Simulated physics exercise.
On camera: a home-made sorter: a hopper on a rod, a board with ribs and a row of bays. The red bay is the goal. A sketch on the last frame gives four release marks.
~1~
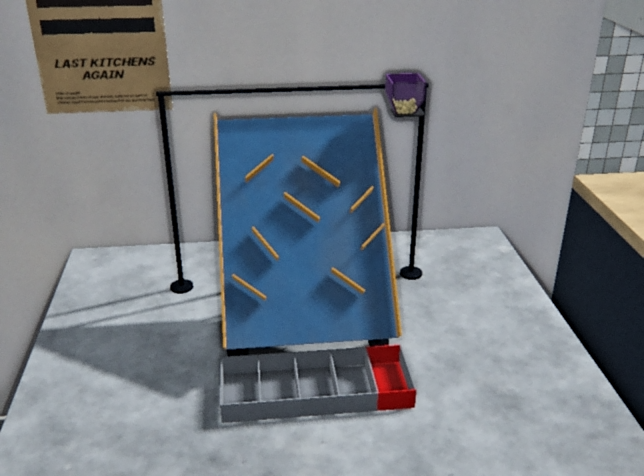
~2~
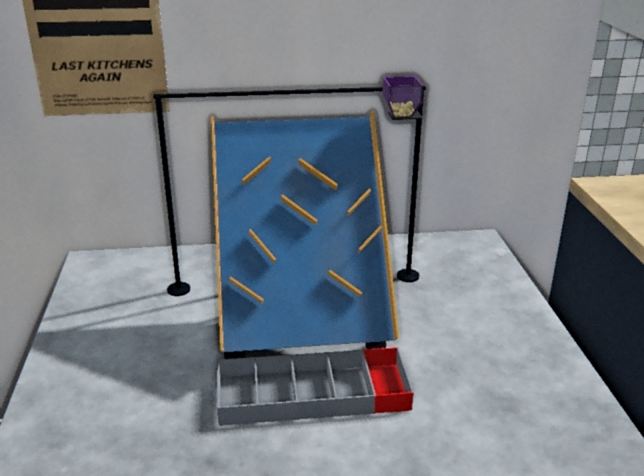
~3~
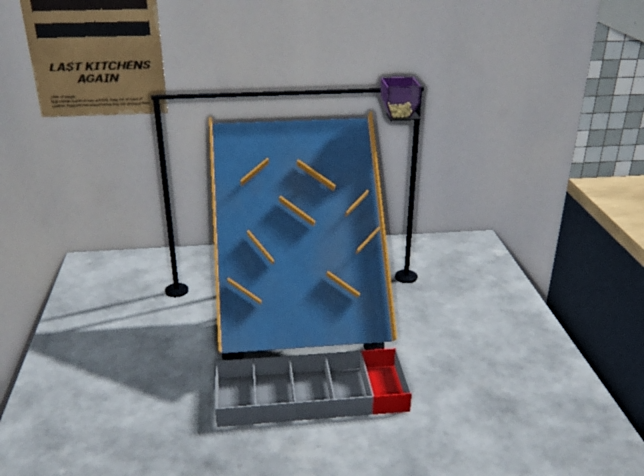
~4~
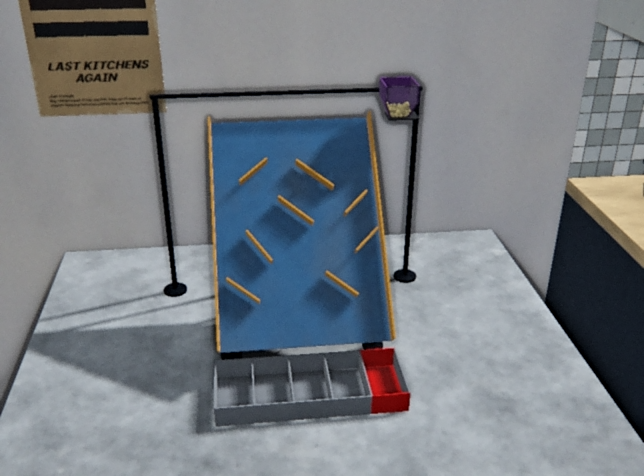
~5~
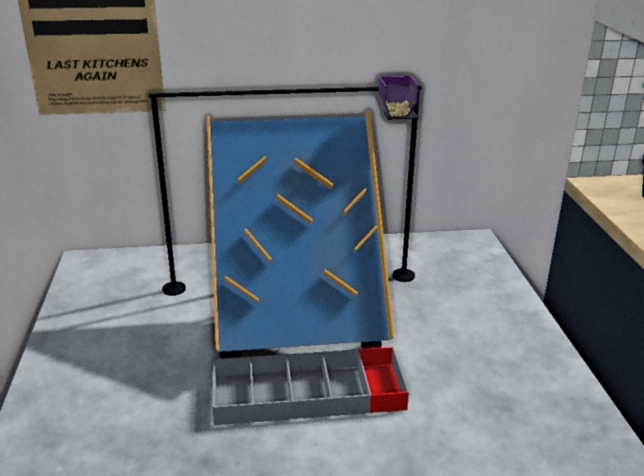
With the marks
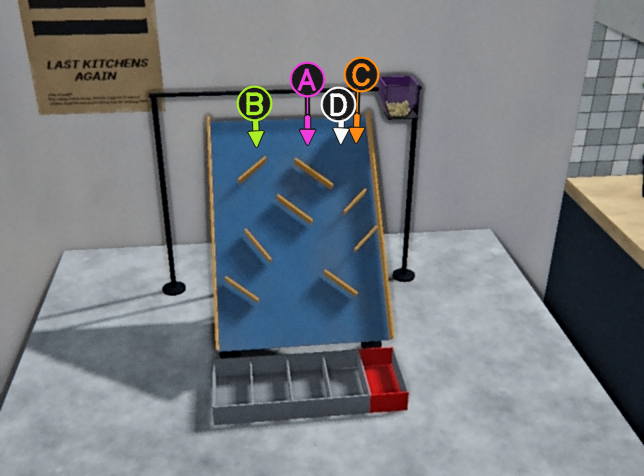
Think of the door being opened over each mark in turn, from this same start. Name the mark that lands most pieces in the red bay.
A is best.
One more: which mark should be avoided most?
It is B.
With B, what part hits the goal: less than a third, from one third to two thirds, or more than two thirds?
Less than a third.
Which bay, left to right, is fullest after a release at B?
The first.
On the marked copy, mark A meets the board at (307, 139); mark B meets the board at (256, 141); mark C meets the board at (356, 137); mark D meets the board at (340, 138).
With A, roughly two thirds in the red bay, roughly a third in other bays, just a few outside the box.
With B, about a tenth in the red bay, almost all in other bays.
With C, roughly a third in the red bay, roughly half in other bays, just a few held on the board, about a tenth outside the box.
With D, roughly a third in the red bay, roughly half in other bays, about a tenth outside the box.
